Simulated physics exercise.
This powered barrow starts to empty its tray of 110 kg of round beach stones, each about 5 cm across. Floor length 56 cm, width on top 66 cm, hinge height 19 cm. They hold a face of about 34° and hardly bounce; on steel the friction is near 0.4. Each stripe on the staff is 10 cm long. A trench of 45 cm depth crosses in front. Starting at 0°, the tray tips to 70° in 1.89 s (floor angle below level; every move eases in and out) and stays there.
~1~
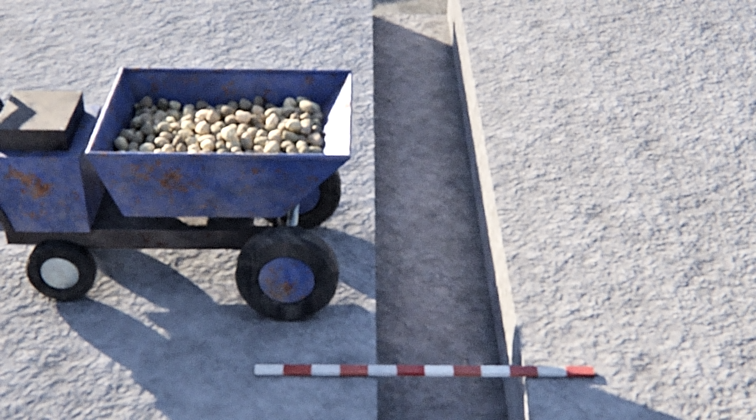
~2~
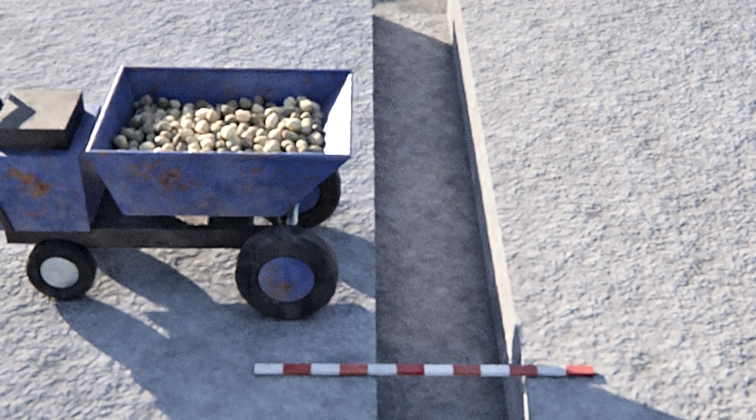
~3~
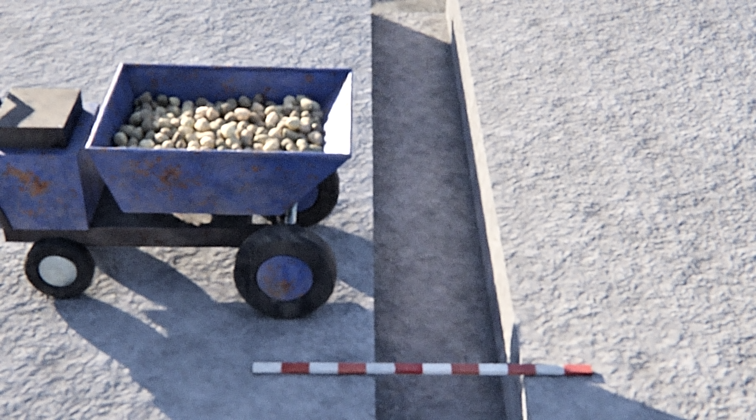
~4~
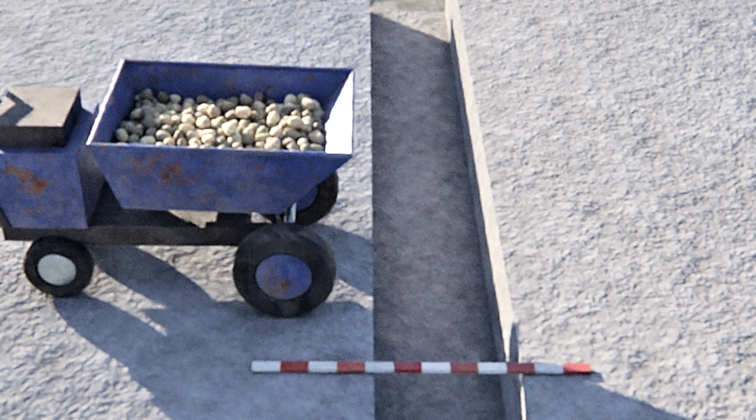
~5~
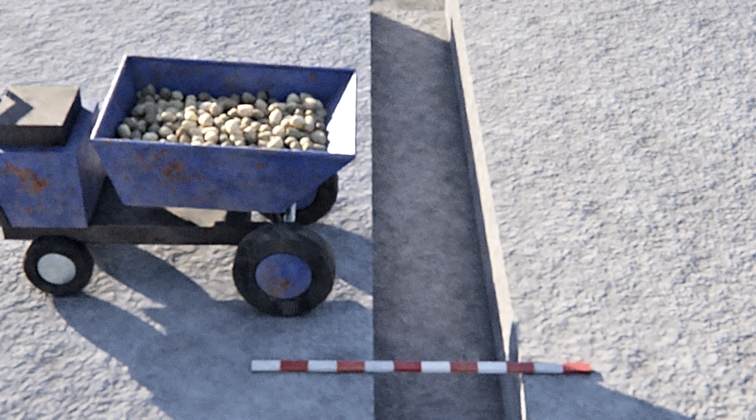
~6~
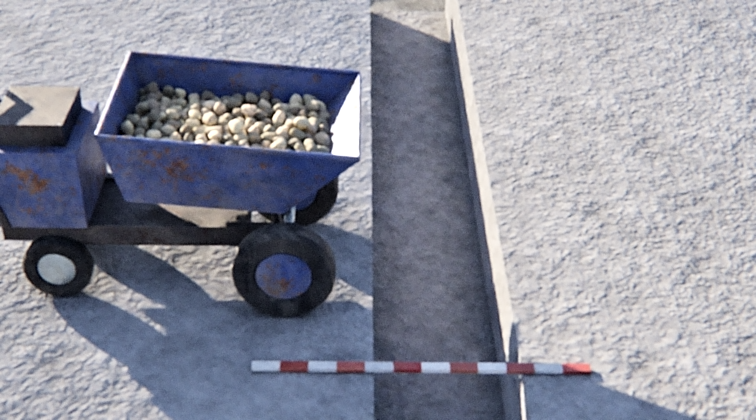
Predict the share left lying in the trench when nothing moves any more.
Close to 91 in a hundred.
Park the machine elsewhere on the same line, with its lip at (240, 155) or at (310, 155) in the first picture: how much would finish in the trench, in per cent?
First some 95, then 100 per cent.
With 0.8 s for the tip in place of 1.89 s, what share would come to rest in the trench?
It would be near 75 per cent.
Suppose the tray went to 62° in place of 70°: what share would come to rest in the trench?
It would be near 90 per cent.
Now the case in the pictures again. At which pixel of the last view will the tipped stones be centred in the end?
Near (459, 341).
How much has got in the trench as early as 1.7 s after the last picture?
About 60 per cent by then.
Then, 1.1 s after the last picture the floor is at 59°, 99 % in the tray, 1 % in the trench; the foremost stones are at (448, 216).
Then, 1.7 s after the last picture the floor is at 70°, 30 % in the tray, 62 % in the trench, 8 % past the trench; the foremost stones are at (586, 269).
Then, 2.0 s after the last picture the floor is at 70°, 7 % in the tray, 83 % in the trench, 9 % past the trench; the foremost stones are at (640, 281).
Then, 4.0 s after the last picture the floor is at 70°, 0 % in the tray, 91 % in the trench, 9 % past the trench; the foremost stones are at (649, 281).
